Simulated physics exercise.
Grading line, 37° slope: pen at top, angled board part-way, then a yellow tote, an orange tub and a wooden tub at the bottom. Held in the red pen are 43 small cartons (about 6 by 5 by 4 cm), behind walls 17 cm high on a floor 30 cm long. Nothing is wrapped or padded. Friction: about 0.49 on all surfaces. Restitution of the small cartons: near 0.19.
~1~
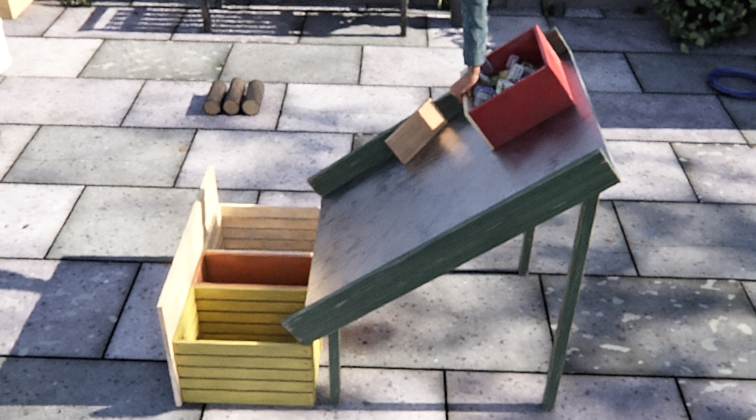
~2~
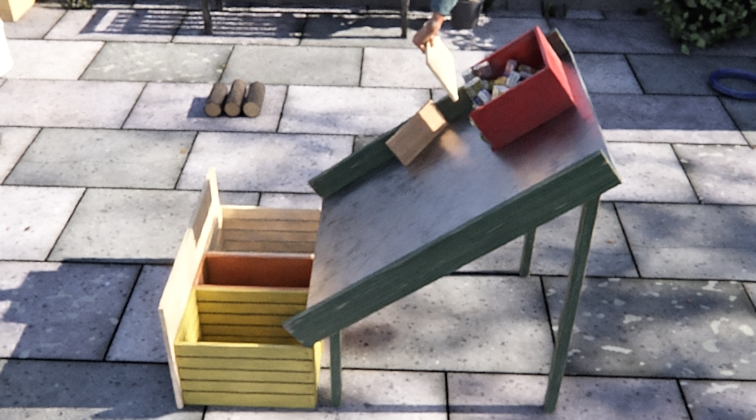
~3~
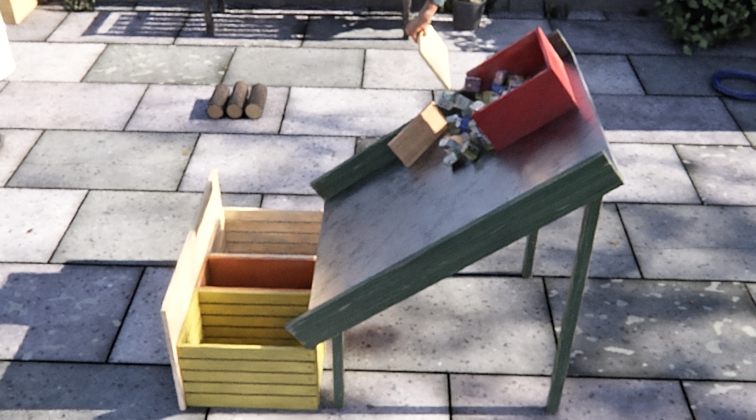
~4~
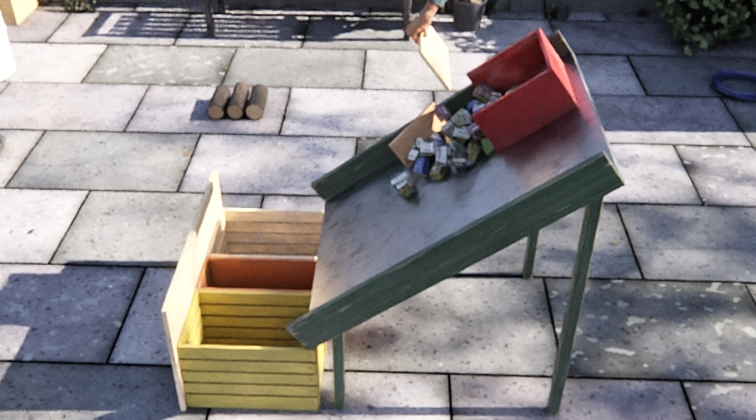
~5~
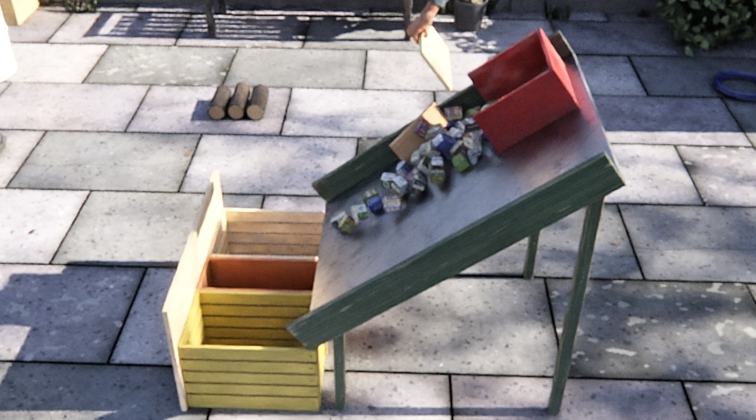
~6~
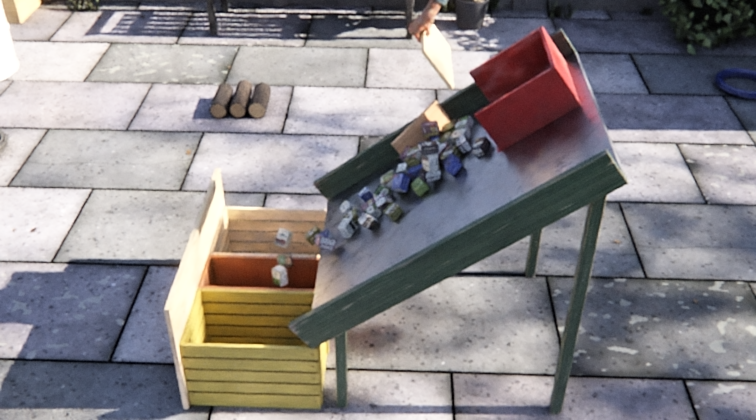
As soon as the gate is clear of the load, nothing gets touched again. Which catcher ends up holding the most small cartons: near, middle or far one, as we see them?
The back one.
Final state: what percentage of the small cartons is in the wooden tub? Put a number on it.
Roughly 60 per cent of them.
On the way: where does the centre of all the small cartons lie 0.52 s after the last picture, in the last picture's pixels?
Near (265, 285).
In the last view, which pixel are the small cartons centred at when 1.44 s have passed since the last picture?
Somewhere around (247, 298) in pixels.
Then, 0.23 s after the last picture, 6 in the orange tub, 7 in the wooden tub, 26 on the slope and 4 in the air.
Then, 0.52 s after the last picture, 12 in the orange tub, 15 in the wooden tub, 9 on the slope and 7 in the air.
Then, 0.92 s after the last picture, 1 in the yellow tote, 17 in the orange tub, 23 in the wooden tub and 2 on the slope.
Final count (1.44 s after the last picture), 1 in the yellow tote, 17 in the orange tub and 25 in the wooden tub.
